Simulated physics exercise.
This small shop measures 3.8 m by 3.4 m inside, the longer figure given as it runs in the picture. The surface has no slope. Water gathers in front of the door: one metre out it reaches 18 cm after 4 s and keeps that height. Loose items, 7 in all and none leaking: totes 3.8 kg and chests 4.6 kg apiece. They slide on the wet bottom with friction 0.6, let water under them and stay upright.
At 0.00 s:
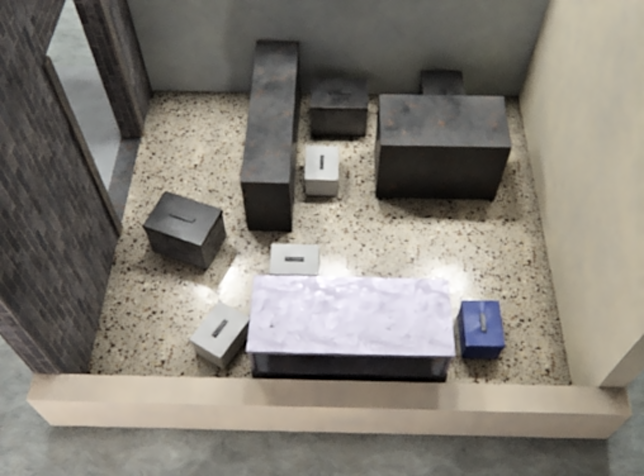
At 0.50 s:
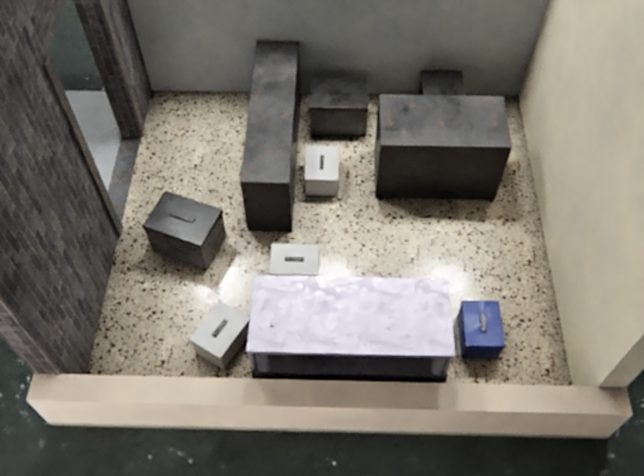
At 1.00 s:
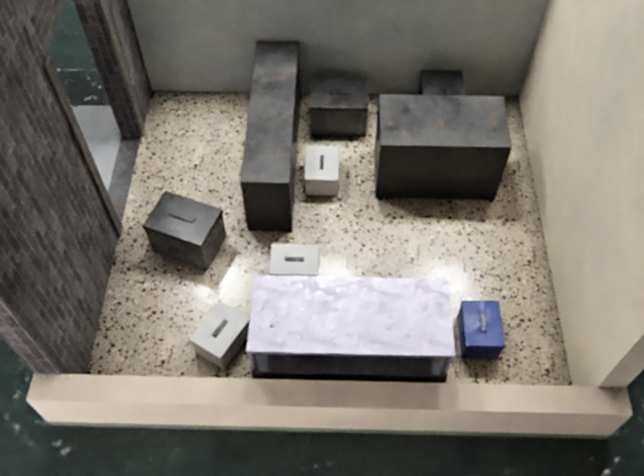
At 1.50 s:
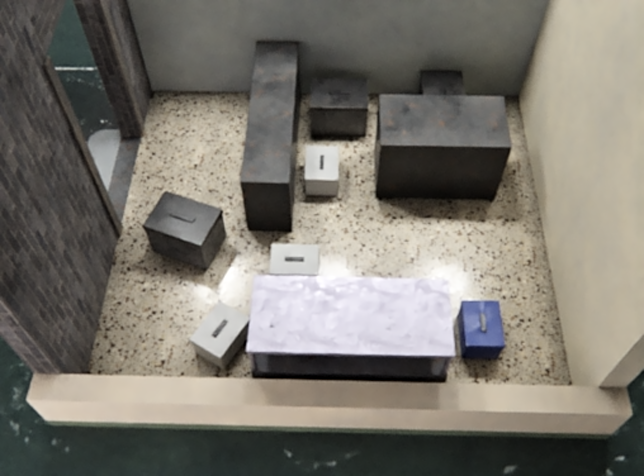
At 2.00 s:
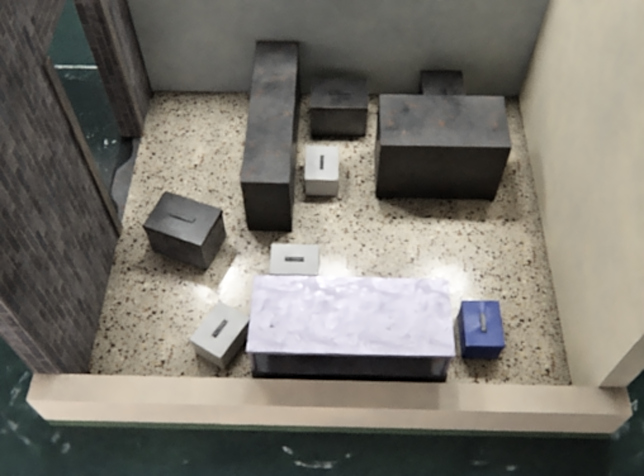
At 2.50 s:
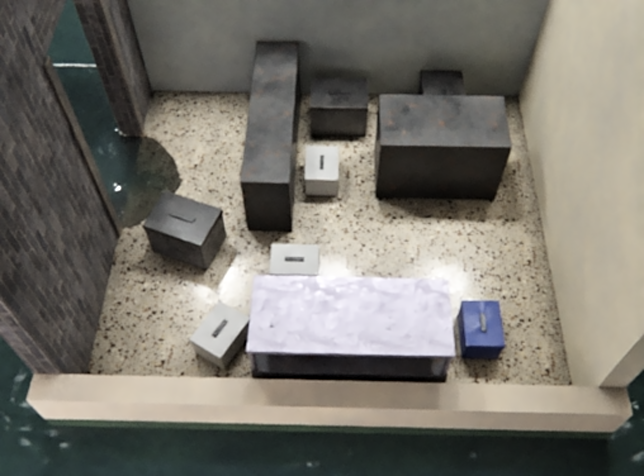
In a small shop with dark counters and scattered boxes, dark water spread over the ground outside, then a little crept in through the doorway on the left, while everything inside stayed still.
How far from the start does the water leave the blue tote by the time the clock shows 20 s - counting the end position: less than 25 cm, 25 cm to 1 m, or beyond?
The blue tote moves a short way.
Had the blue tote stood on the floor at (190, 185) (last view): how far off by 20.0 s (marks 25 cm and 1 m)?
It ends far away.
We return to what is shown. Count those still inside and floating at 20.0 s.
At that moment 7.
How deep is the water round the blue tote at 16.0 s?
Roughly 10 cm.
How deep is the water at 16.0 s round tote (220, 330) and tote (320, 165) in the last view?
About 11 and 7 cm.
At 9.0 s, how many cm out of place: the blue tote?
About 20 cm.
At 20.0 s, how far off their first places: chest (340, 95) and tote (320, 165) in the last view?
In that order: 20 cm, 40 cm.
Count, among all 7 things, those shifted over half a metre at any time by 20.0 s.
That makes 5.
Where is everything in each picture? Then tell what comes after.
In the first picture, the blue tote at (483, 323), on the bottom; 0.0 m2 under water; 0 of 7 have shifted.
In the second picture, the blue tote at (483, 323), on the bottom; 0.0 m2 under water; 0 of 7 have shifted.
In the third picture, the blue tote at (483, 323), on the bottom; 0.0 m2 under water; 0 of 7 have shifted.
In the fourth picture, the blue tote at (483, 323), on the bottom; water covers 0.0 m2; 0 of 7 have shifted.
In the fifth picture, the blue tote at (483, 323) rests on the ground; water covers 0.0 m2; 0 of 7 have shifted.
In the sixth picture, the blue tote at (483, 323) rests on the ground; water covers 0.3 m2; 0 of 7 have shifted.
After 4.0 s the blue tote is near (483, 323), 0.0 m from its start, aground; 0 afloat.
After 9.0 s the blue tote is near (507, 329), 0.2 m from its start, aground; 2 afloat.
After 16.0 s the blue tote is near (516, 294), 0.4 m from its start, afloat; 7 afloat.
After 20.0 s the blue tote is near (547, 297), 0.5 m from its start, afloat; 7 afloat.
